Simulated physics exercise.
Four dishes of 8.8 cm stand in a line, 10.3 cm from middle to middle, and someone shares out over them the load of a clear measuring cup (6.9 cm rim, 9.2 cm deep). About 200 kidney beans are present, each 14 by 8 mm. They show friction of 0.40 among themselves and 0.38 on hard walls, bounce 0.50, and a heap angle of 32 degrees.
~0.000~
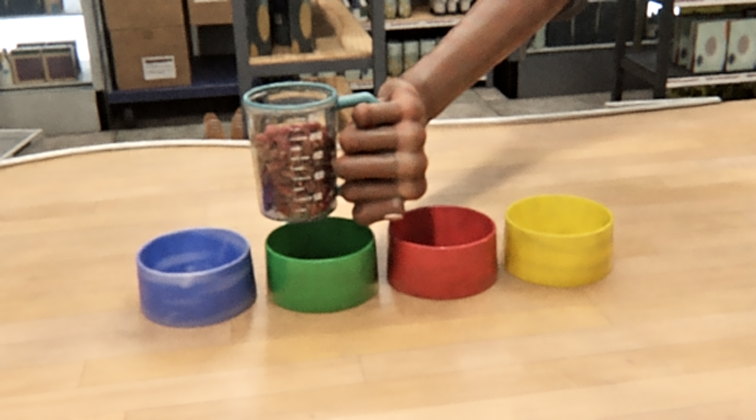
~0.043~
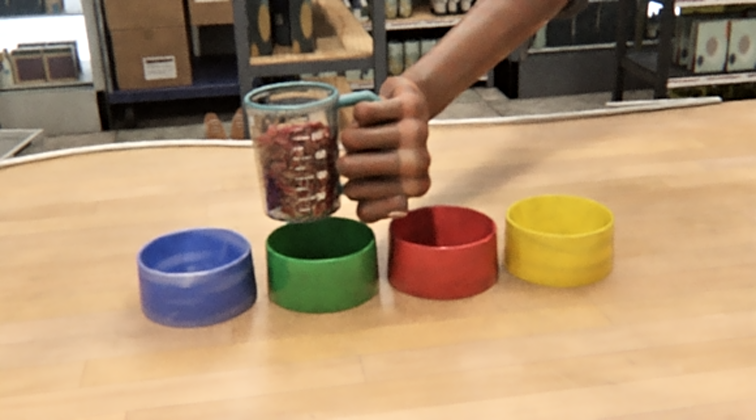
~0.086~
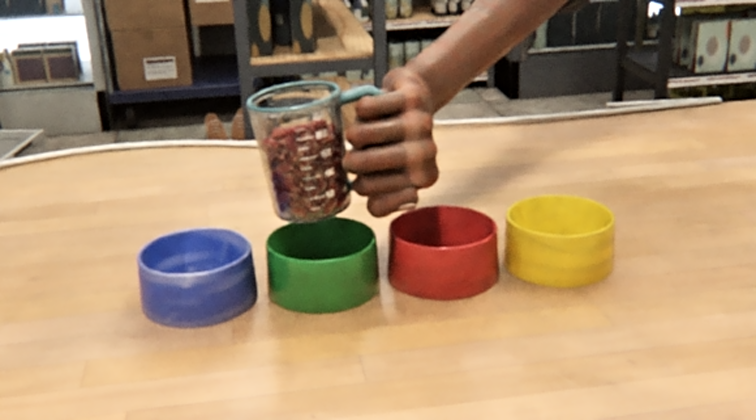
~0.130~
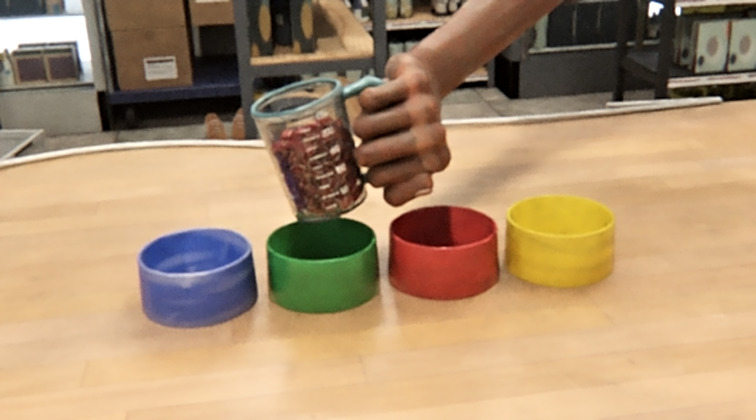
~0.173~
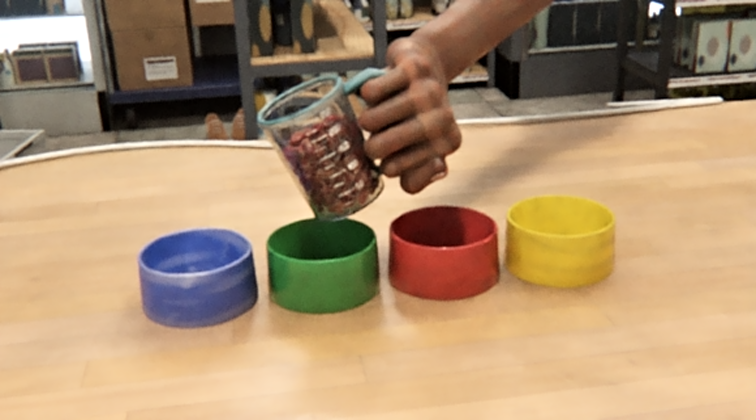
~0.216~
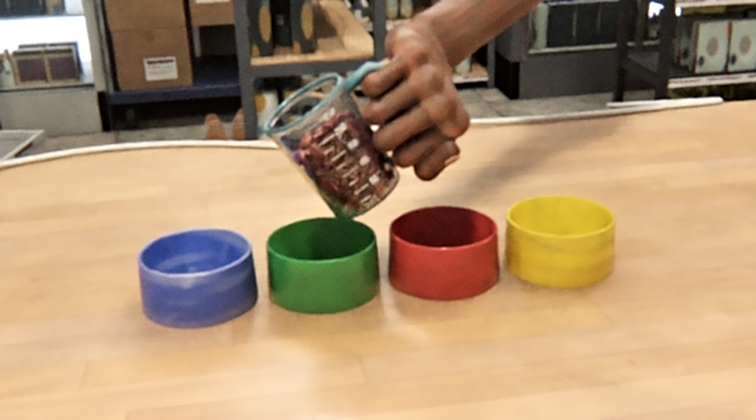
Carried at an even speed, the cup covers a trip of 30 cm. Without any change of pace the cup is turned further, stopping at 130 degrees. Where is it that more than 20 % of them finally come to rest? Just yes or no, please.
In short: Red yes, blue no, green no, yellow no, counter no.
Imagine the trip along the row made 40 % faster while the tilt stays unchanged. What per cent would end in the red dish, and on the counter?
Shares: Red 40, counter 30.
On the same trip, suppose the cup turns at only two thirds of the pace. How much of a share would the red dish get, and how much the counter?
In the red dish 40; on the counter 30.
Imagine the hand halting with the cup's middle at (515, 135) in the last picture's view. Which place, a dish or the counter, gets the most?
The largest share goes to red.
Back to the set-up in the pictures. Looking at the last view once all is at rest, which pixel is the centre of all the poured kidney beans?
Near (440, 251).
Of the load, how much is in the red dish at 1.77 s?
Close to 95 per cent at that point.
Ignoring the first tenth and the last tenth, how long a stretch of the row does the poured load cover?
Close to 6 centimetres along the dishes.
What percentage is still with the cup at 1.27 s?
I'd estimate some 0 per cent of the load.
After 0.85 s, tilt 130 degrees; cup holds 20 %, red 70 %, green 5 %.
Then, at 1.27 s, tilt 130 degrees; cup holds 0 %, red 95 %, green 5 %.
After 1.77 s, tilt 130 degrees; cup holds 0 %, red 95 %, green 5 %.
At rest (2.1 s), red 95 %, blue 0 %, green 5 %, yellow 0 %, counter 5 %.
